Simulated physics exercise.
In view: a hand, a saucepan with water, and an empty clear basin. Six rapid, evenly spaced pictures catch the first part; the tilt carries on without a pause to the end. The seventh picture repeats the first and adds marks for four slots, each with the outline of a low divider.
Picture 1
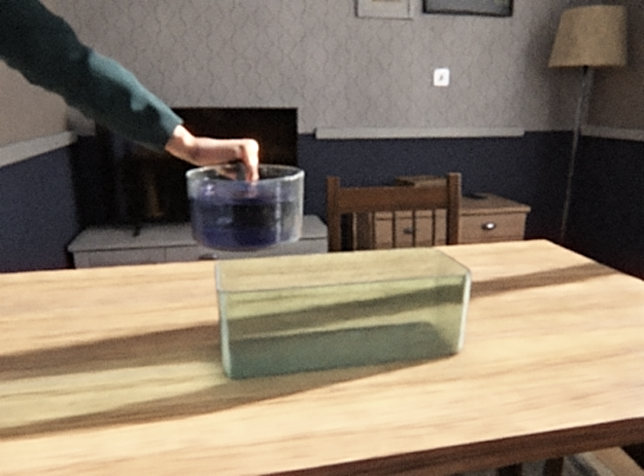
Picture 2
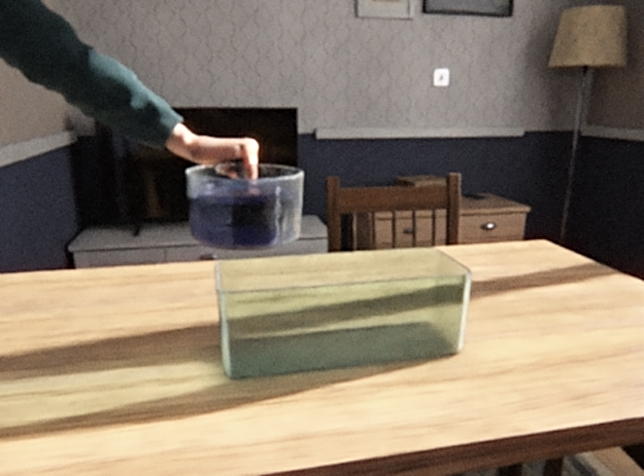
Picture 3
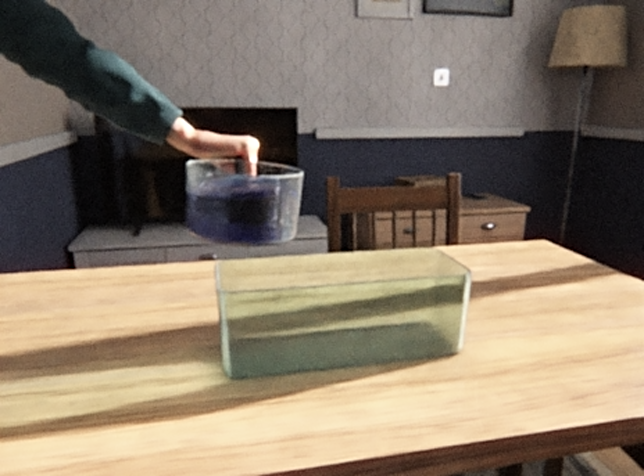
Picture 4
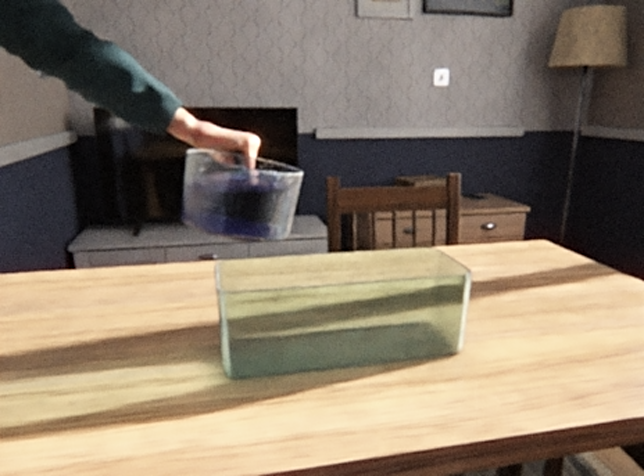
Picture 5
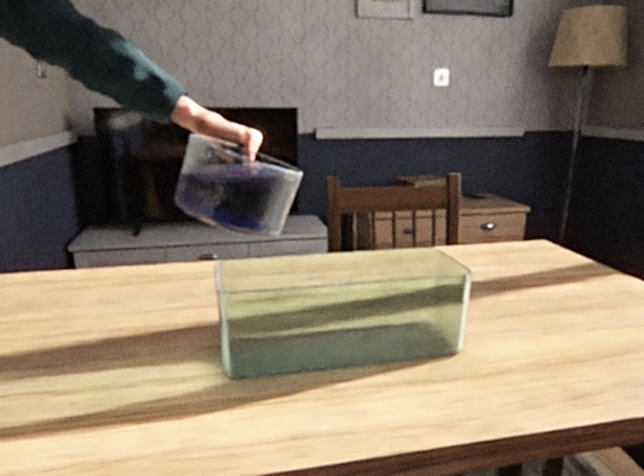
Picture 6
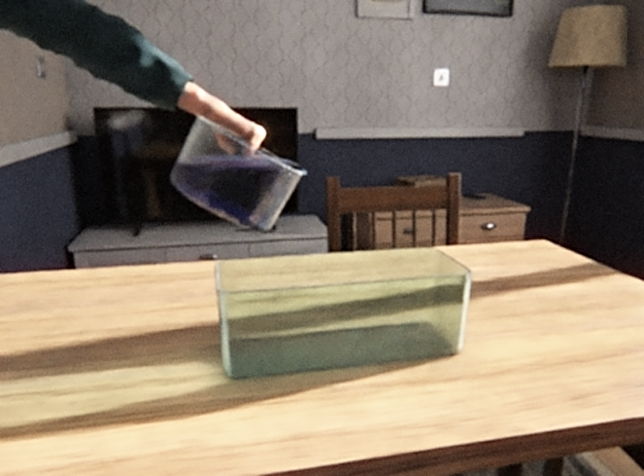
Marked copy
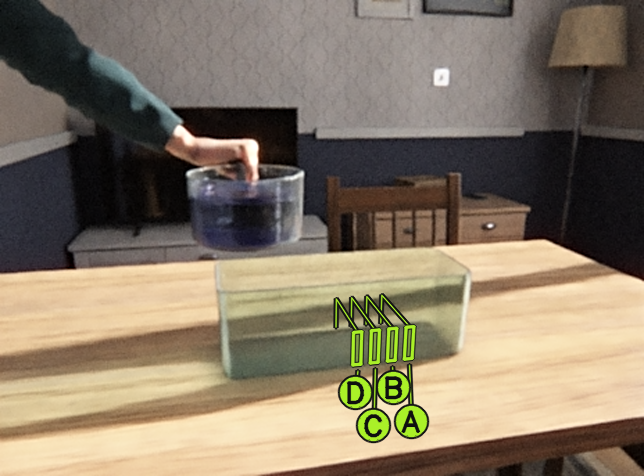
A hand holding a clear container of dark bluish water above an empty clear basin on a wooden table keeps it upright at first, then gradually tilts it to the right until the water reaches the lip.
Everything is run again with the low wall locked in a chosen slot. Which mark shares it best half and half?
Best: B.
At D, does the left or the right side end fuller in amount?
The right side.
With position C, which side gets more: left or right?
The right side.
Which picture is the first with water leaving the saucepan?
Picture 6.
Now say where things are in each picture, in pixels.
The first frame shows upright, lip at (299, 171); basin from (224, 377) to (460, 351); nothing has left yet.
The second frame shows upright, lip at (299, 171); nothing has left yet.
The third frame shows tipped about 5°, lip at (299, 171); nothing has left yet.
The fourth frame shows tipped about 11°, lip at (299, 171); nothing has left yet.
The fifth frame shows tipped about 19°, lip at (299, 171); nothing has left yet.
The sixth frame shows tipped about 29°, lip at (299, 171); water is over the lip, down to (299, 171).
In lime, A at (409, 365); B at (392, 366); C at (375, 368); D at (357, 370).
If A is chosen, about 85 % ends left of the wall and 14 % right of it.
If B is chosen, about 49 % ends left of the wall and 50 % right of it.
If C is chosen, about 17 % ends left of the wall and 82 % right of it.
If D is chosen, about 7 % ends left of the wall and 93 % right of it.
